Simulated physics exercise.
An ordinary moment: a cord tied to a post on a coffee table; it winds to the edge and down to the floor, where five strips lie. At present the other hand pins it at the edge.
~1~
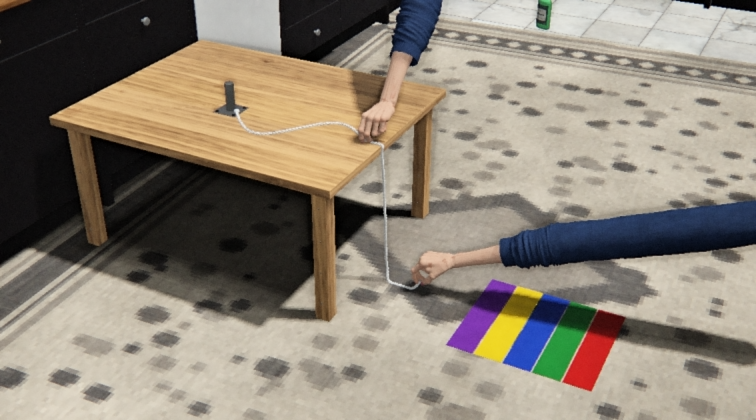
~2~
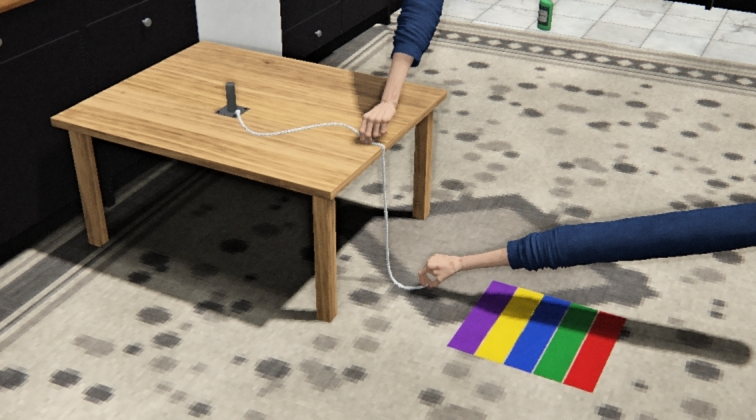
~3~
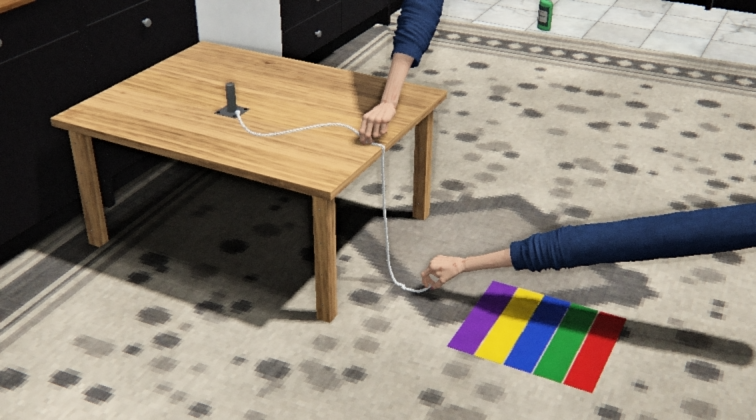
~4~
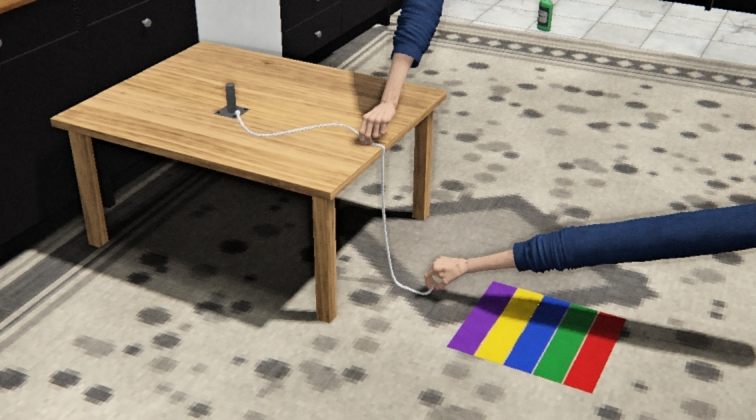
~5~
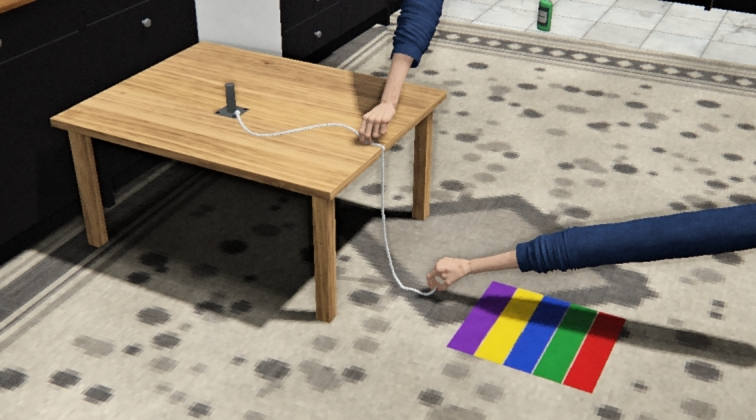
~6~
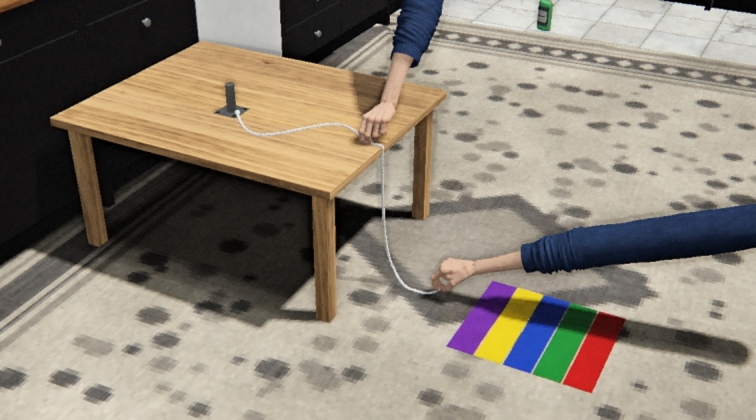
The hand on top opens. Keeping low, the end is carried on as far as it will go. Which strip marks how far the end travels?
The green strip.
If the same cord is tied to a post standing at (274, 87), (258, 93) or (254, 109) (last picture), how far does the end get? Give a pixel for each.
The first try gives about (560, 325), the second about (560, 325) and the third about (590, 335).
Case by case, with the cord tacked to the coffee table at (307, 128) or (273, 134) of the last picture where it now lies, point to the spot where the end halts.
Roughly (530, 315), then roughly (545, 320).
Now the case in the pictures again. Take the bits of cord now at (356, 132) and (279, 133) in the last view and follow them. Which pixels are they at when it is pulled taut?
Near (383, 151) and (306, 129).
A little later, end near (522, 314); over yellow.
Next, end near (551, 322); over blue.
When it is tight, end near (569, 328); over green. It gets as far as the green strip.
